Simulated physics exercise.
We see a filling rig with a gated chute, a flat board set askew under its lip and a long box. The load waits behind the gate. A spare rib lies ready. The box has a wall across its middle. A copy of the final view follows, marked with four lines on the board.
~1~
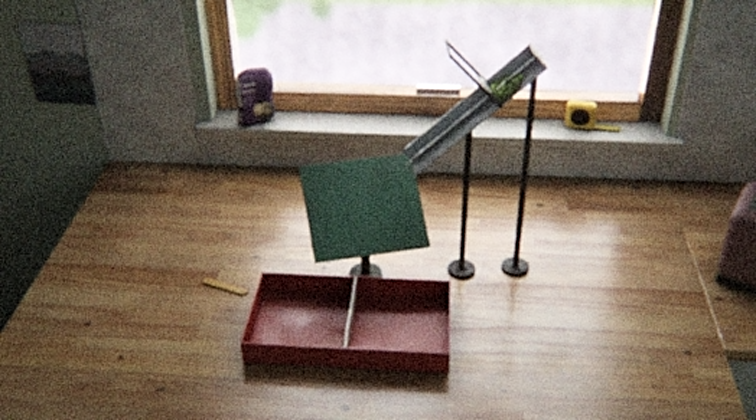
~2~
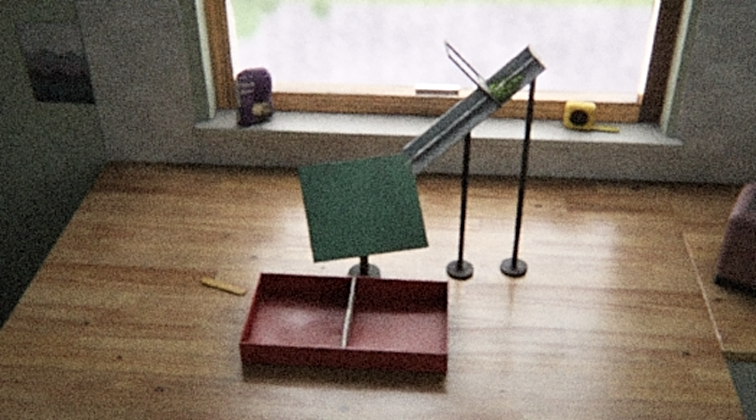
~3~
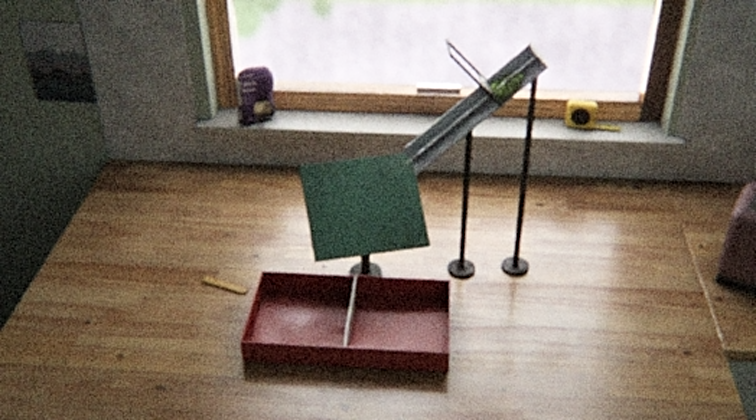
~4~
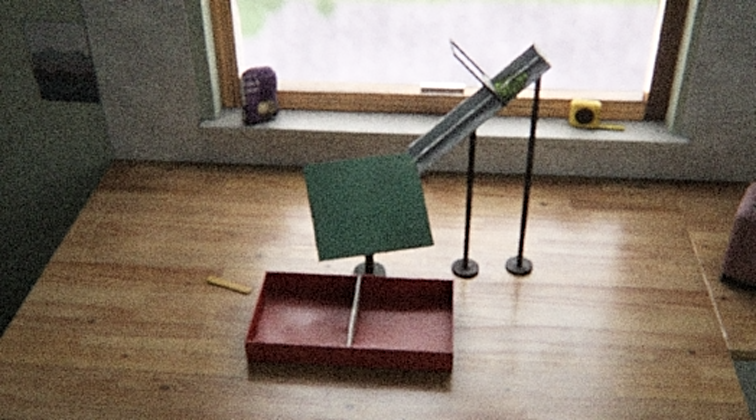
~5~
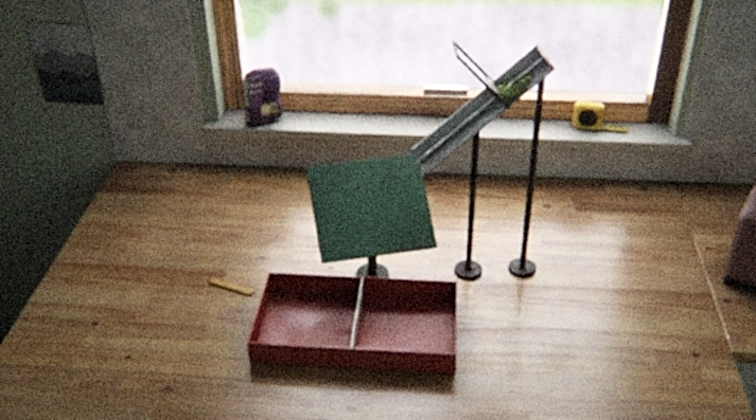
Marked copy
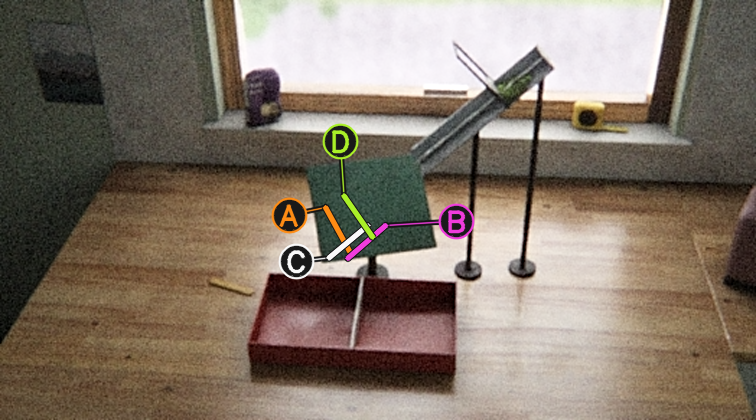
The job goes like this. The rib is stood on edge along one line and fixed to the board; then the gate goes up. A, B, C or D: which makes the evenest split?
Line C.
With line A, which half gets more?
Right.
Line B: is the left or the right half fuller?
More lands on the left.
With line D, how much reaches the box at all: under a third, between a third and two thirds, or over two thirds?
Line D gives over two thirds.
On the marked copy, line A from (325, 207) to (349, 251); line B from (385, 225) to (347, 258); line C from (367, 225) to (328, 257); line D from (344, 195) to (372, 237).
If A is chosen, of what is caught, about a quarter in the left half, most in the right.
If B is chosen, of what is caught, most in the left half, a small part in the right.
If C is chosen, of what is caught, about two thirds in the left half, about a third in the right.
If D is chosen, of what is caught, a small part in the left half, most in the right.
